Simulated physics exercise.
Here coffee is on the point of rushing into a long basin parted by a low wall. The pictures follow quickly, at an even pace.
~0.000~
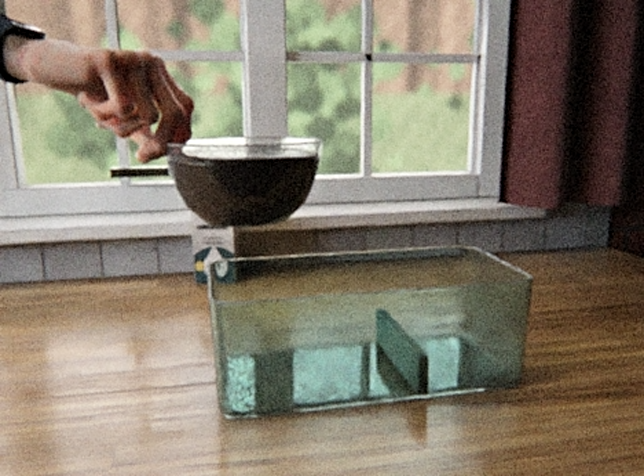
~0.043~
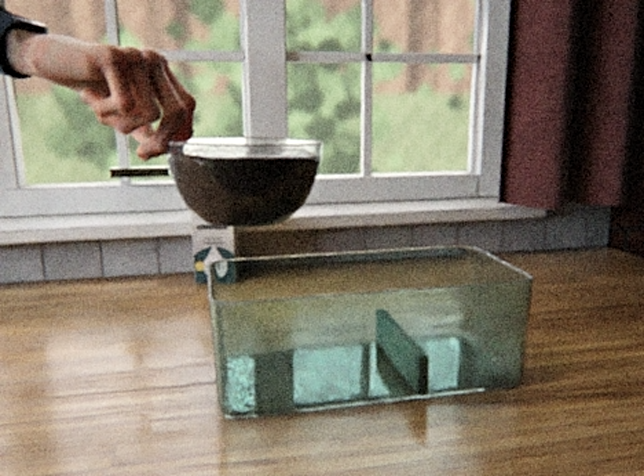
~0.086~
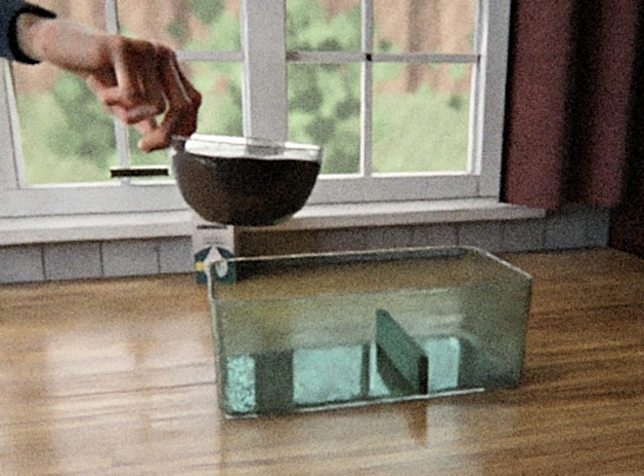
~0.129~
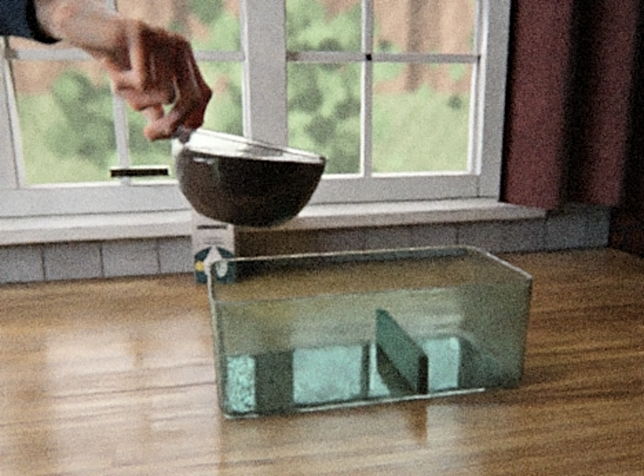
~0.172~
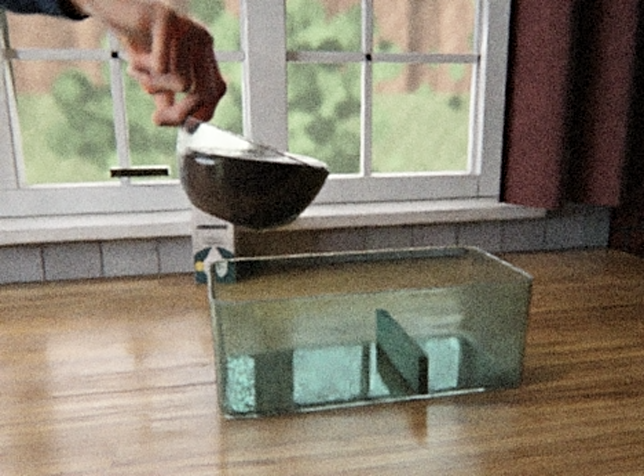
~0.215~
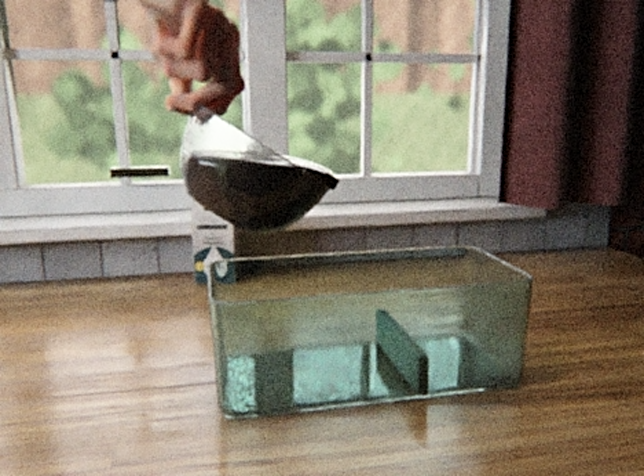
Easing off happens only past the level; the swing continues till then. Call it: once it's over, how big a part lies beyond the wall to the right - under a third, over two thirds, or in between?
Under a third.
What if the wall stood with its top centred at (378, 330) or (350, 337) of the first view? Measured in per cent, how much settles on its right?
The first position gives around 25 percent, the second around 60 percent.
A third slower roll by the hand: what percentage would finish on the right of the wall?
Something like 10 percent.
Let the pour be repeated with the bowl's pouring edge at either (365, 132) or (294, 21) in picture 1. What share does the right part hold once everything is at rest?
Near 45 per cent for the first start, near 10 per cent for the second.
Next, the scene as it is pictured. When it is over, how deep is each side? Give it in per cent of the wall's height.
On the left roughly 50, on the right roughly 20.
A moment on, the bowl is tipped on its side and 19 per cent is still to pour, 53 is left of the wall and 1 right of it.
Next, the bowl is tipped right over and 2 per cent is still to pour, 87 is left of the wall and 6 right of it.
Then the bowl is tipped right over and 0 per cent is still to pour, 81 is left of the wall and 14 right of it.
Later the bowl is tipped right over and 0 per cent is still to pour, 80 is left of the wall and 16 right of it.
Finally, 80 per cent lies left of the wall, 16 right of it and 4 outside.
